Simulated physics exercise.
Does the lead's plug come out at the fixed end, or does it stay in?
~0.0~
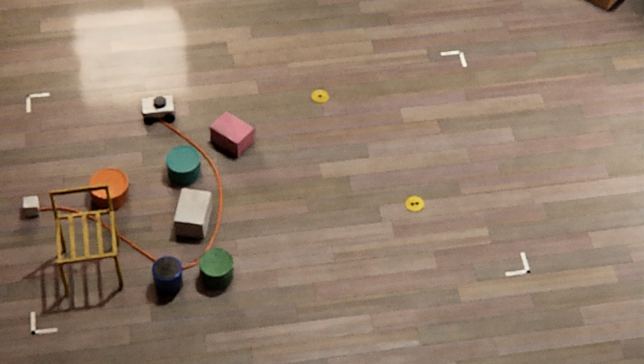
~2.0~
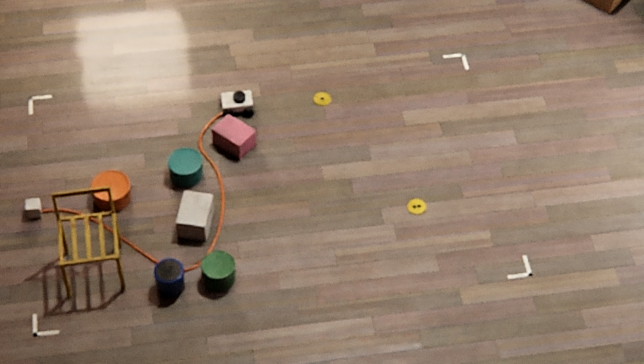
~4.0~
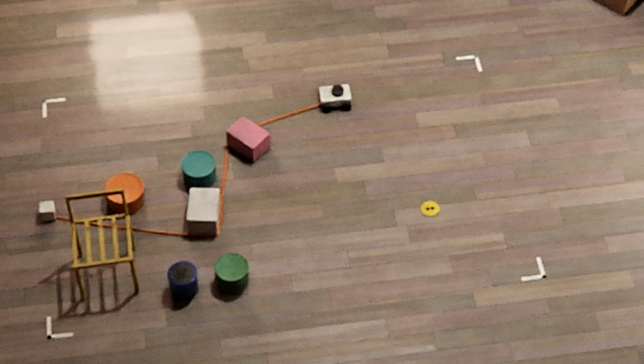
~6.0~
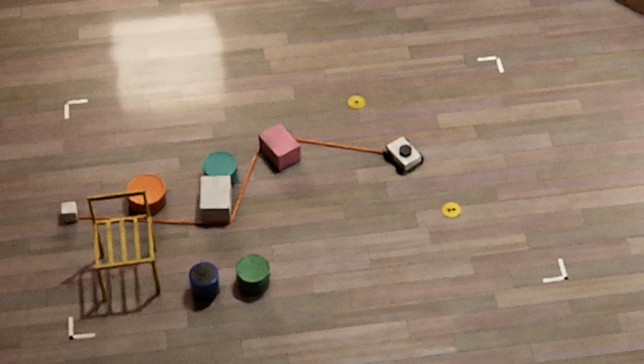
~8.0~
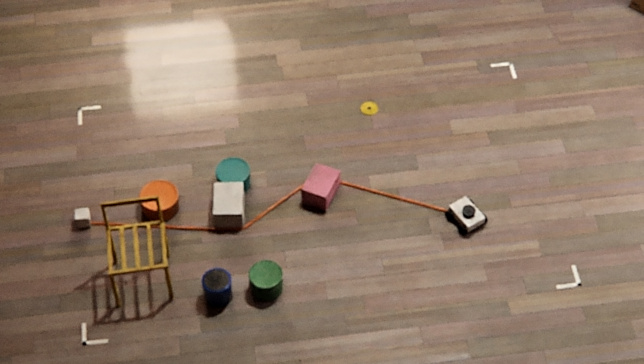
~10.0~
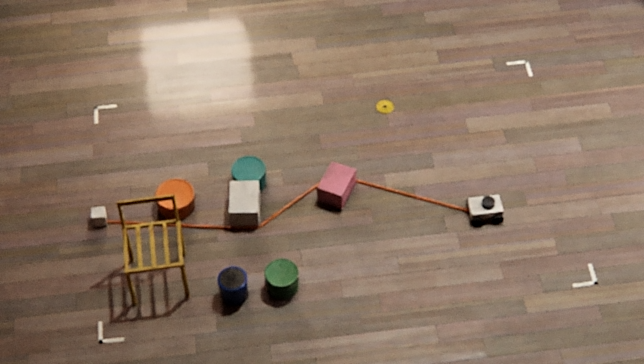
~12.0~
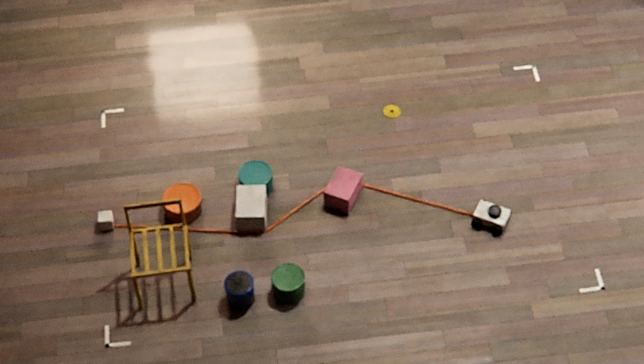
The plug stays in, with the orange lead still joined to the small white block at the left when the cart comes to its last position.
